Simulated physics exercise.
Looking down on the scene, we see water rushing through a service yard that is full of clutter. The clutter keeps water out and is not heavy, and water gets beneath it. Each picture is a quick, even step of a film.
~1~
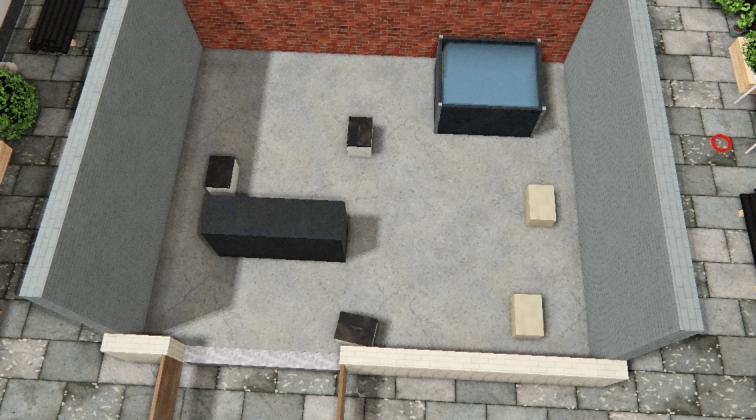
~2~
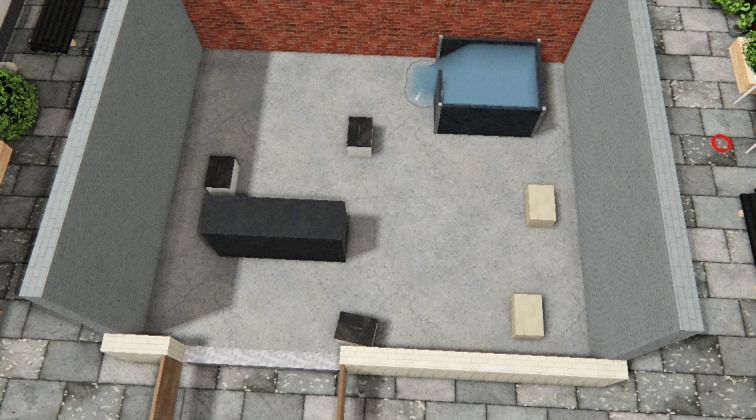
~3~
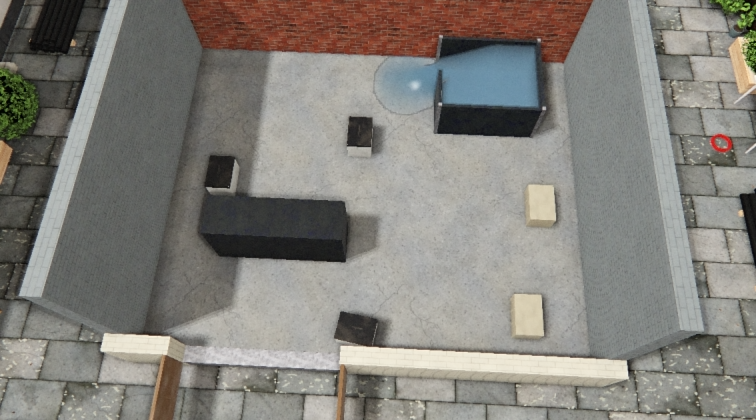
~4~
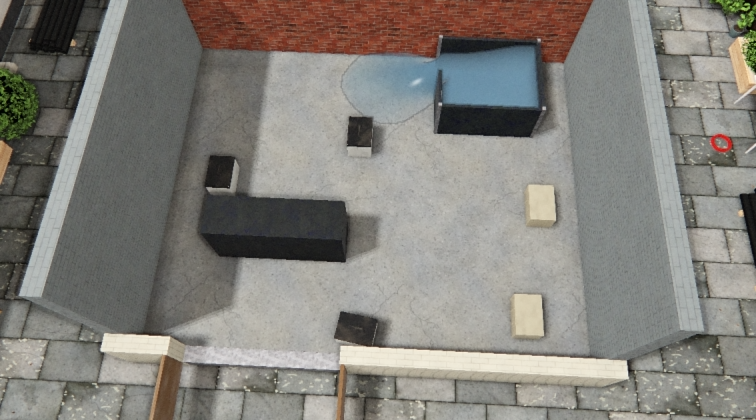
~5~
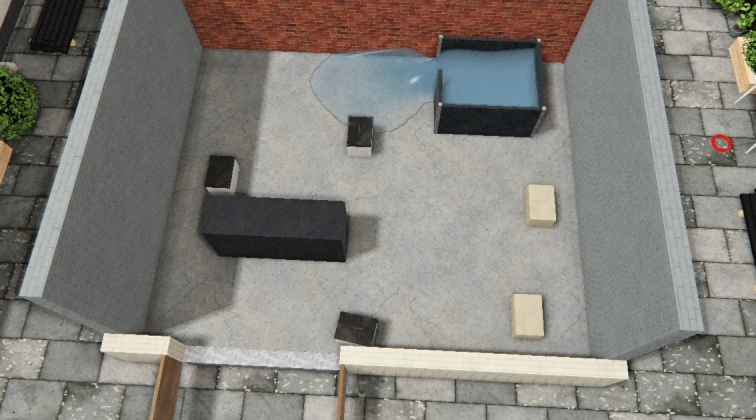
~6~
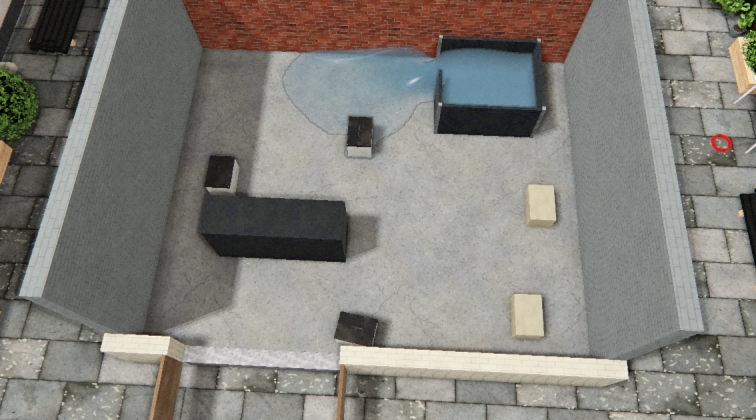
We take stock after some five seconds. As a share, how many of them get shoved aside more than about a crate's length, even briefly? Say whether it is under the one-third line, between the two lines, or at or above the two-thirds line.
The portion knocked well out of place is smaller than a third.
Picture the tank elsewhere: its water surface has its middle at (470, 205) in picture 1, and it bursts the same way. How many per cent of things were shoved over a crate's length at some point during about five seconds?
About 40 %.
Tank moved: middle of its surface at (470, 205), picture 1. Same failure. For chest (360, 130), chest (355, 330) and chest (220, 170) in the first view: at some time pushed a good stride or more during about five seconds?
First displaced far, then never went far, then displaced far.
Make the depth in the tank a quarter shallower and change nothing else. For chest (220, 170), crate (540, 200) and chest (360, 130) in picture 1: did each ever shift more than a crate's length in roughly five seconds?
Note, listed order: Covered it / didn't cover it / didn't cover it.
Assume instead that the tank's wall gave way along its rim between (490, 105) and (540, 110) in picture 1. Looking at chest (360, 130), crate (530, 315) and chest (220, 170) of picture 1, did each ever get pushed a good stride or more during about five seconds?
Object by object: Short of it, covered the distance, short of it.
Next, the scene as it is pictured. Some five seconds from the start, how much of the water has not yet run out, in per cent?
Looks like about 94 per cent of the water.
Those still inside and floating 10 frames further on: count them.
I get 0.
A moment on, 0 of 5 are well off their spots; 0 afloat.
Next, 0 of 5 are well off their spots; 0 afloat.
Later, 1 of 5 are well off their spots; 1 afloat.
In the end, 1 of 5 are well off their spots, and 1 have been at some point; 0 afloat.
